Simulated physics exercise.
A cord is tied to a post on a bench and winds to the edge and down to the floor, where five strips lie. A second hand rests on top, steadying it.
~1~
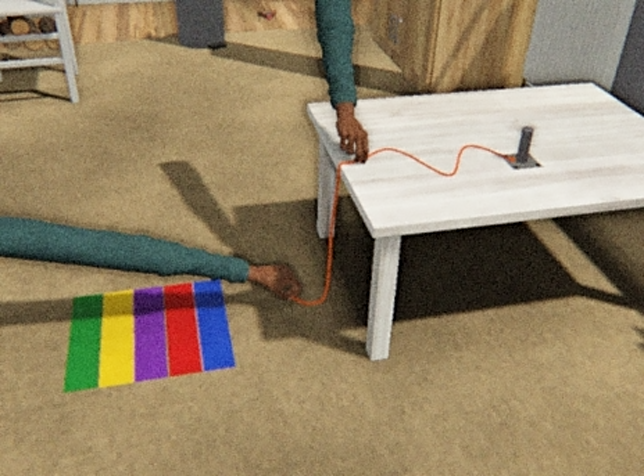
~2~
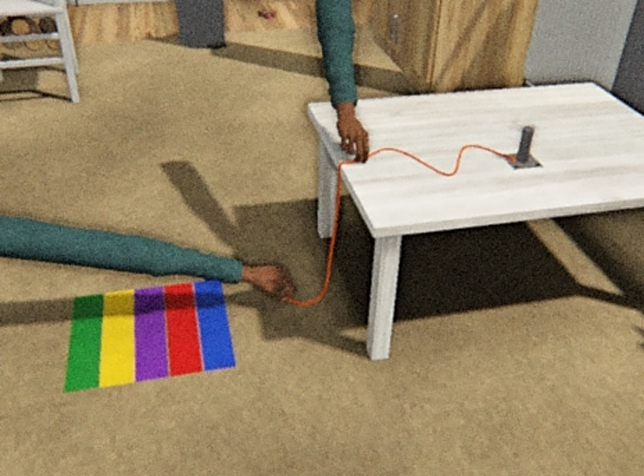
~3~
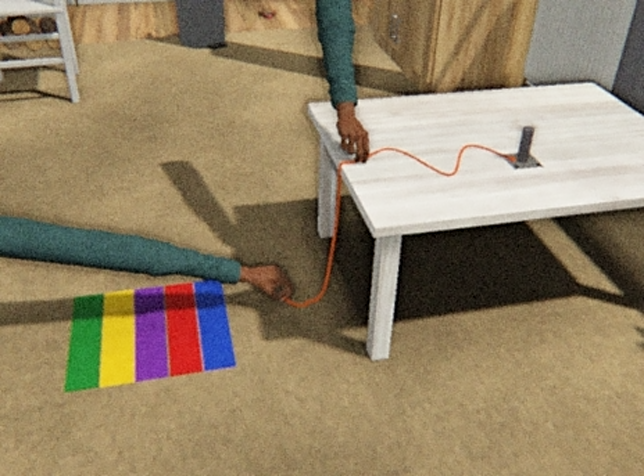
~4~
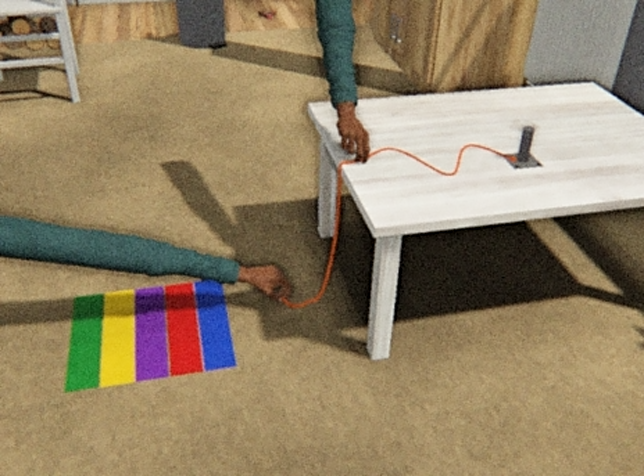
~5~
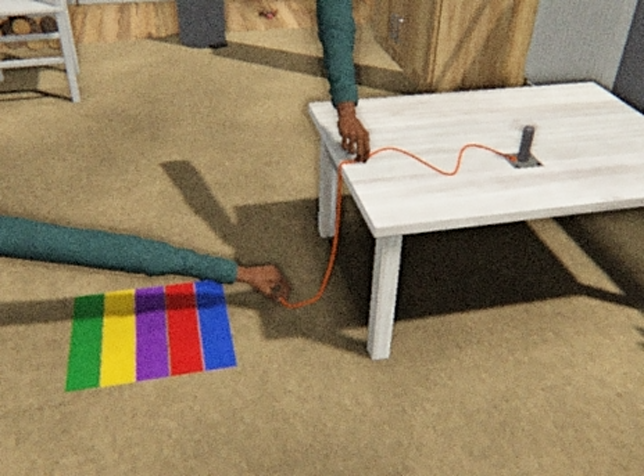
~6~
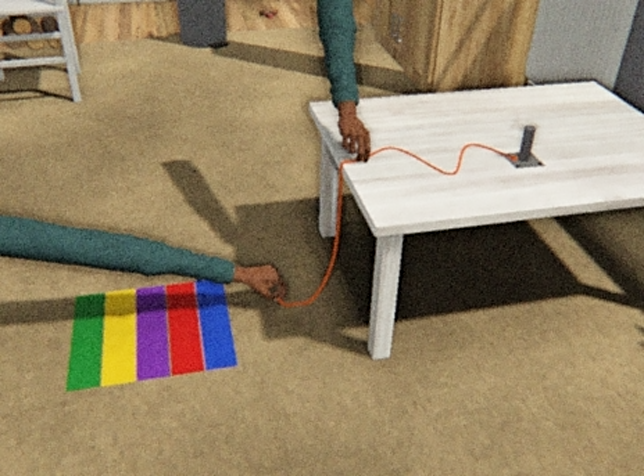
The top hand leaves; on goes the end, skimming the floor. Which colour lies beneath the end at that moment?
Green.
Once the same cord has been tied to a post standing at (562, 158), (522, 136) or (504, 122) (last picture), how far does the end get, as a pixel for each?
Roughly (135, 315), (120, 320) and (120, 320), try by try.
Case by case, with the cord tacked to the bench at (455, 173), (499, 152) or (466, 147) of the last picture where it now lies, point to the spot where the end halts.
It would sit near (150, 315) the first time, (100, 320) the second and (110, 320) the third.
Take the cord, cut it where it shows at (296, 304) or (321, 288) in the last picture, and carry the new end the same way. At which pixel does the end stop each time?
Respectively (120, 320) and (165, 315).
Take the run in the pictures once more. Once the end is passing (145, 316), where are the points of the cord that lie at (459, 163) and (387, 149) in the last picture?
The two spots land somewhere near (423, 167) and (338, 202).
Soon after, end near (145, 316); over purple.
Then, end near (108, 321); over yellow.
At full stretch, end near (87, 323); over green. The end stops over the green strip.
